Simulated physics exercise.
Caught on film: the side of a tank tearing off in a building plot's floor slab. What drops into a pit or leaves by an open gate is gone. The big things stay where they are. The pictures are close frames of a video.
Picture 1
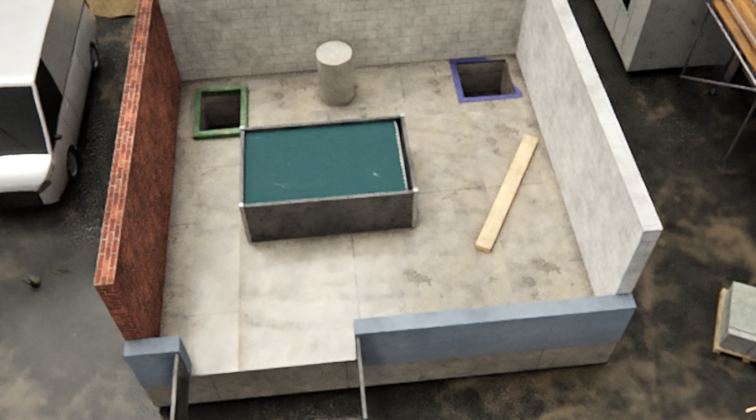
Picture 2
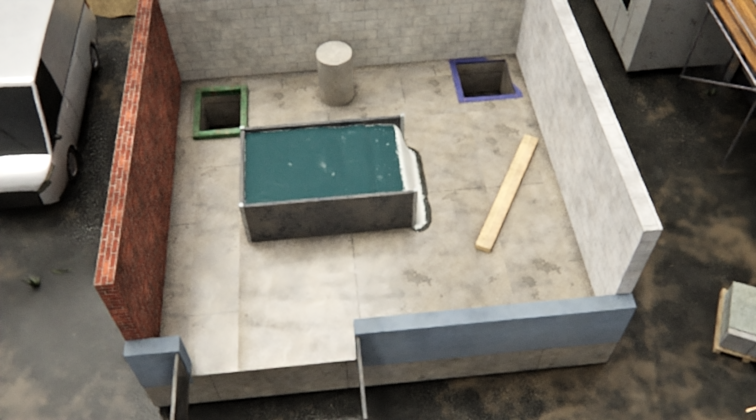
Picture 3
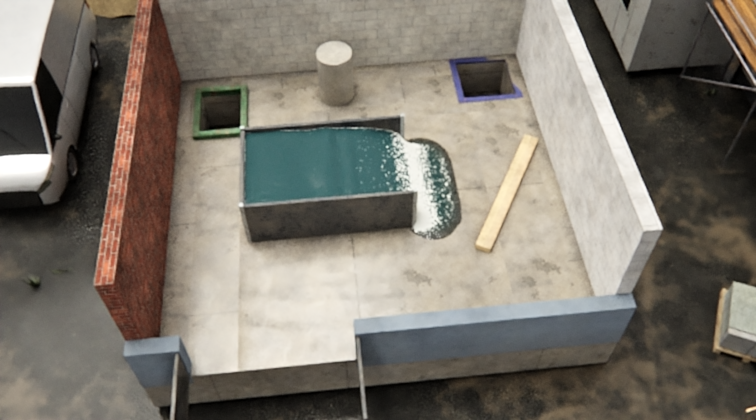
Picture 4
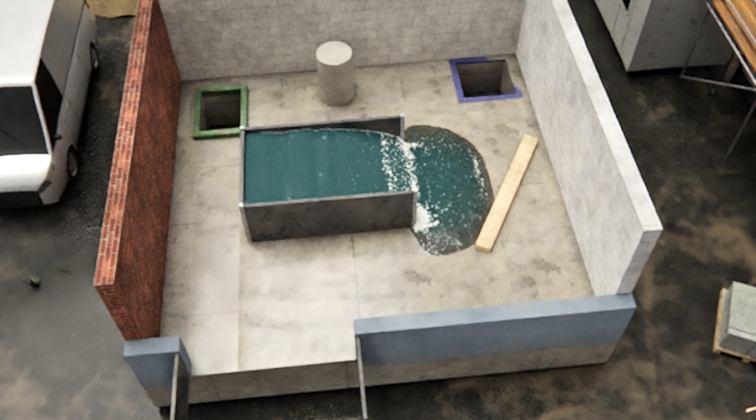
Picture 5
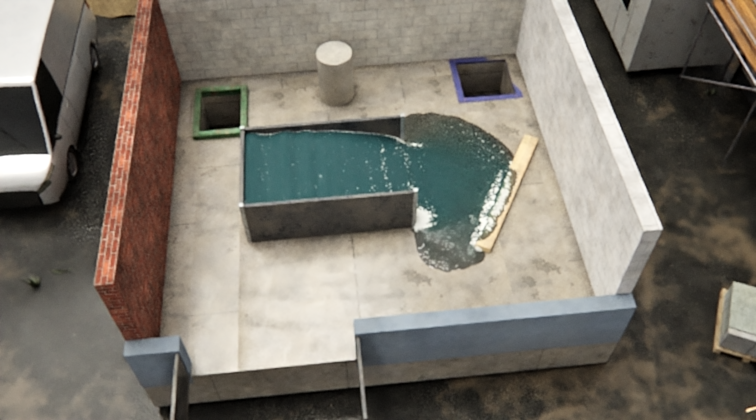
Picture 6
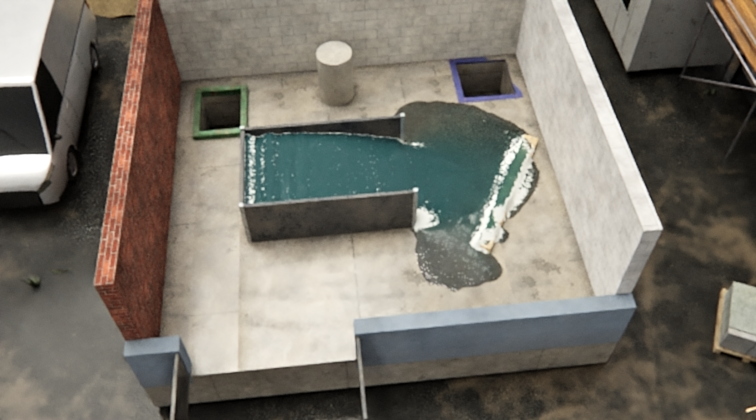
On a walled concrete slab, water pours from a tank's open right side over a plank.
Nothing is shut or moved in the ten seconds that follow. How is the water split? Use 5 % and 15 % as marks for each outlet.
One by one: The gate takes between 5 and 15 %; the green pit takes not even 5 %; the blue pit takes above 15 %.
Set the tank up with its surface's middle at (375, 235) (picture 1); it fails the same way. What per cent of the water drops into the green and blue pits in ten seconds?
Roughly, in per cent: Green 0, blue 30.
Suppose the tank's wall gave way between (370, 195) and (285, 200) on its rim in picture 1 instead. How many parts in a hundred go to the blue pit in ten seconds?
Roughly, in per cent: Blue 4.
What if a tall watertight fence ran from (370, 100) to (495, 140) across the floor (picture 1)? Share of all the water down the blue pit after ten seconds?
Parts in a hundred: Blue 20.
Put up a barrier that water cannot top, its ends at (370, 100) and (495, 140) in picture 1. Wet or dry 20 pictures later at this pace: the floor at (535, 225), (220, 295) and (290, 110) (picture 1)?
In that order: Flooded, dry, flooded.
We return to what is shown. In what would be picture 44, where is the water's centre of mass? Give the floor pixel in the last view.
Roughly at (391, 224).
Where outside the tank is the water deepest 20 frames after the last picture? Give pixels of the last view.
Close to (593, 320).
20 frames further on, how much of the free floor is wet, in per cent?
Near 45 in a hundred.
A moment on, water covers 30 % of the floor; the gate 0 %, the green pit 0 %, the blue pit 1 %.
Next, water covers 35 % of the floor; the gate 0 %, the green pit 0 %, the blue pit 7 %.
Then, water covers 45 % of the floor; the gate 0 %, the green pit 0 %, the blue pit 20 %.
Later, water covers 75 % of the floor; the gate 1 %, the green pit 0 %, the blue pit 31 %.
In the end, water covers 95 % of the floor; the gate 8 %, the green pit 0 %, the blue pit 37 %.
